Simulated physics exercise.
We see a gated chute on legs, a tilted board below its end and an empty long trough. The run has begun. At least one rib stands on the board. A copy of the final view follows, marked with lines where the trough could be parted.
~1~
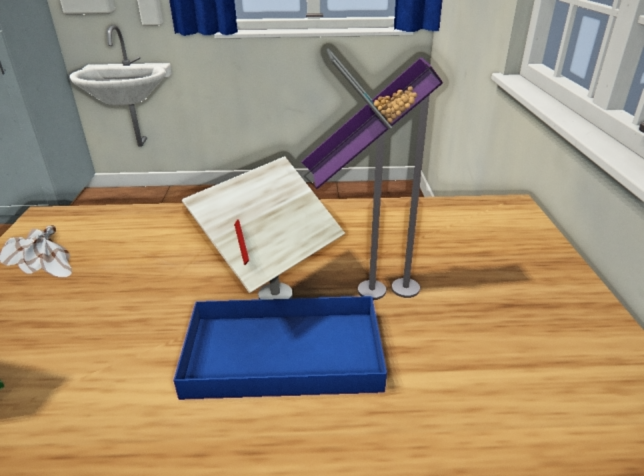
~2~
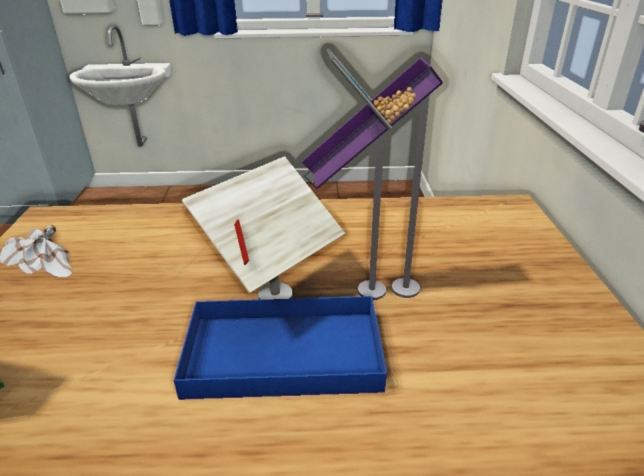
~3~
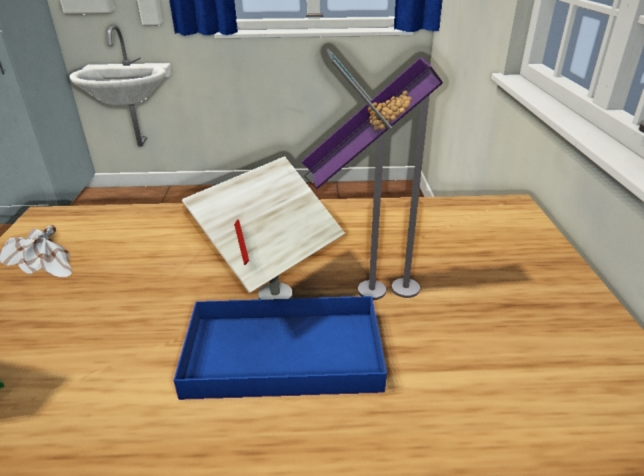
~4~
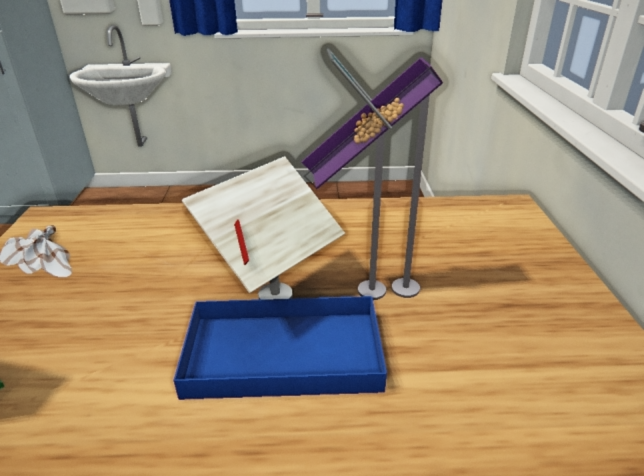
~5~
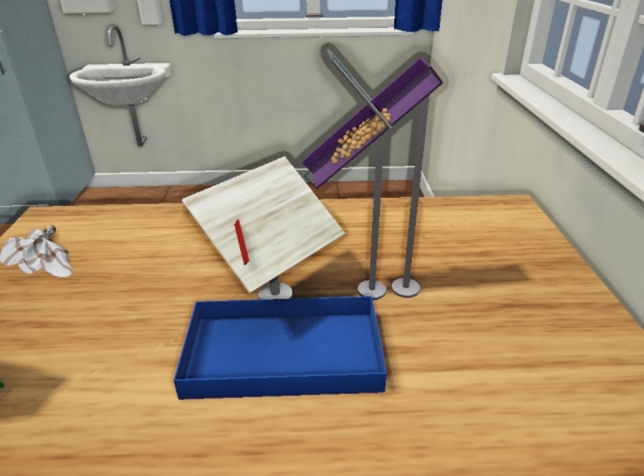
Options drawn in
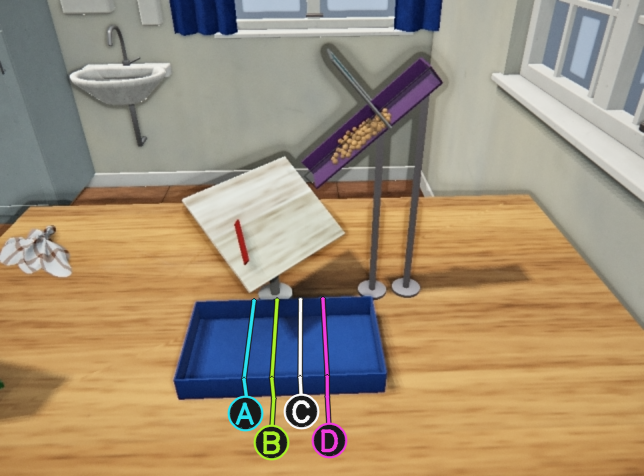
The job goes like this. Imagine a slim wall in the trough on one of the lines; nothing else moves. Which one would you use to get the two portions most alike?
C is best.
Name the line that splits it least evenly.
That would be A.
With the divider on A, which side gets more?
More lands on the right.
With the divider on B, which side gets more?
More lands on the right.
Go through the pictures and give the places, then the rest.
In the first frame, load behind the gate at (394, 104), round wooden beads; lip of the chute at (315, 182), sloping fairly steeply.
In the second frame, middle of the board at (269, 217), tilted fairly steeply; middle of its low edge at (302, 260); of its high edge at (238, 176).
In the third frame, front corners of the trough at (174, 380) and (386, 373), empty; front of the load at (376, 128).
In the fourth frame, middle of the load at (374, 119); its front at (357, 140), about a third of the way to the lip; rib from (238, 219) to (248, 261).
In the fifth frame, middle of the load at (363, 134); its front at (334, 159), about two thirds of the way to the lip.
On the marked copy, line A crosses the front rim at (244, 378); line B crosses the front rim at (271, 377); line C crosses the front rim at (300, 376); line D crosses the front rim at (327, 375).
With A, of what is caught, a stray few on the left of the divider, nearly all on the right.
With B, of what is caught, about a quarter on the left of the divider, most on the right.
With C, of what is caught, about half on the left of the divider, about half on the right.
With D, of what is caught, most on the left of the divider, about a quarter on the right.
